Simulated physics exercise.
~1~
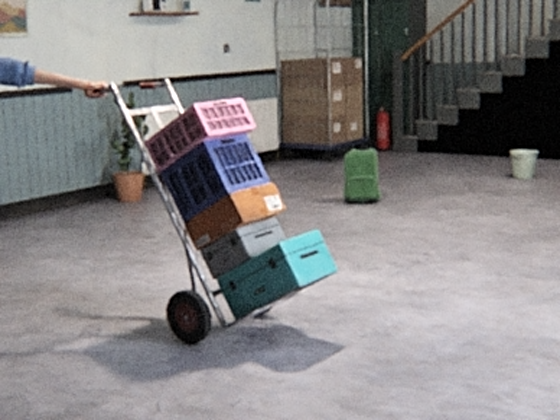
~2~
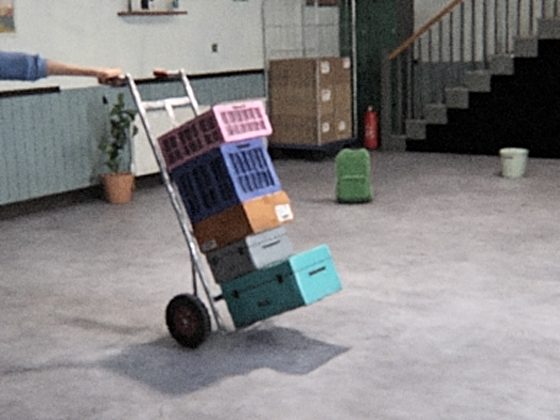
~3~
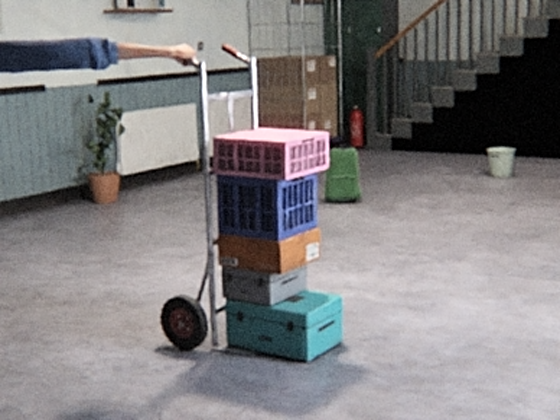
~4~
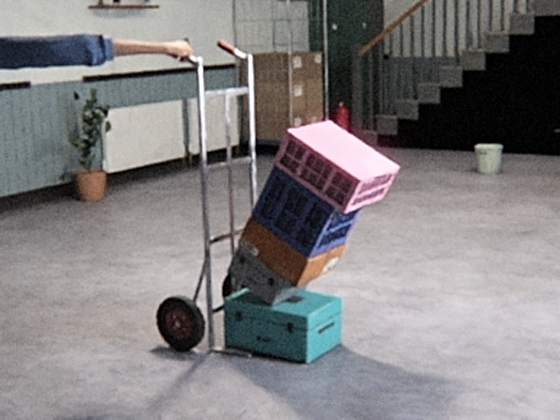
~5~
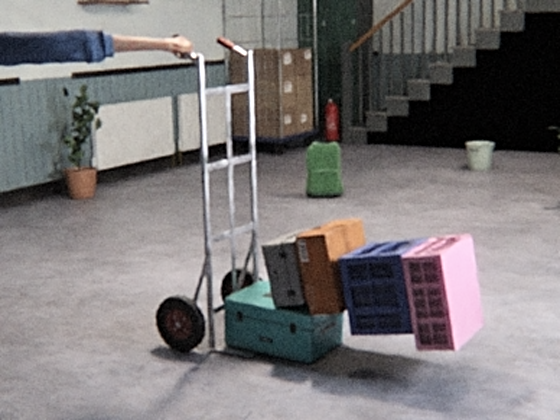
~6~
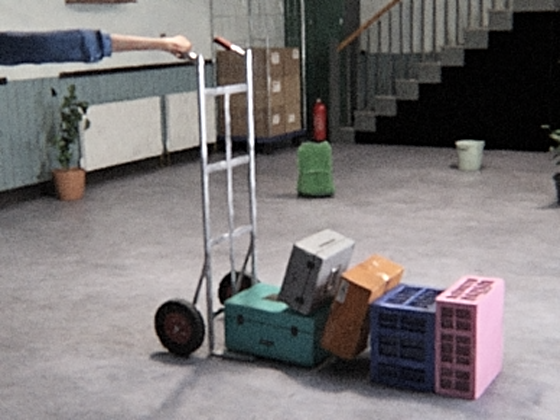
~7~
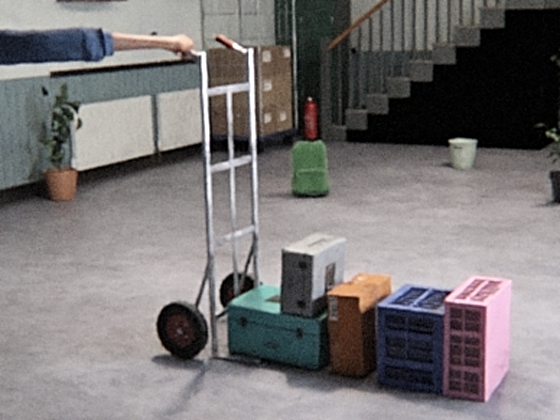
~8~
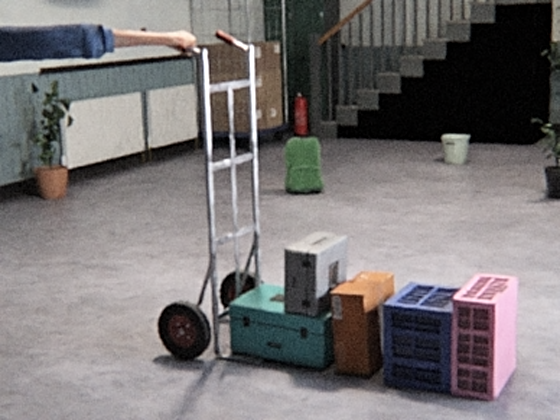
Hand truck tipping upright under a sleeved arm, its stacked crates and boxes toppling rightward, leaving two cases on the plate.
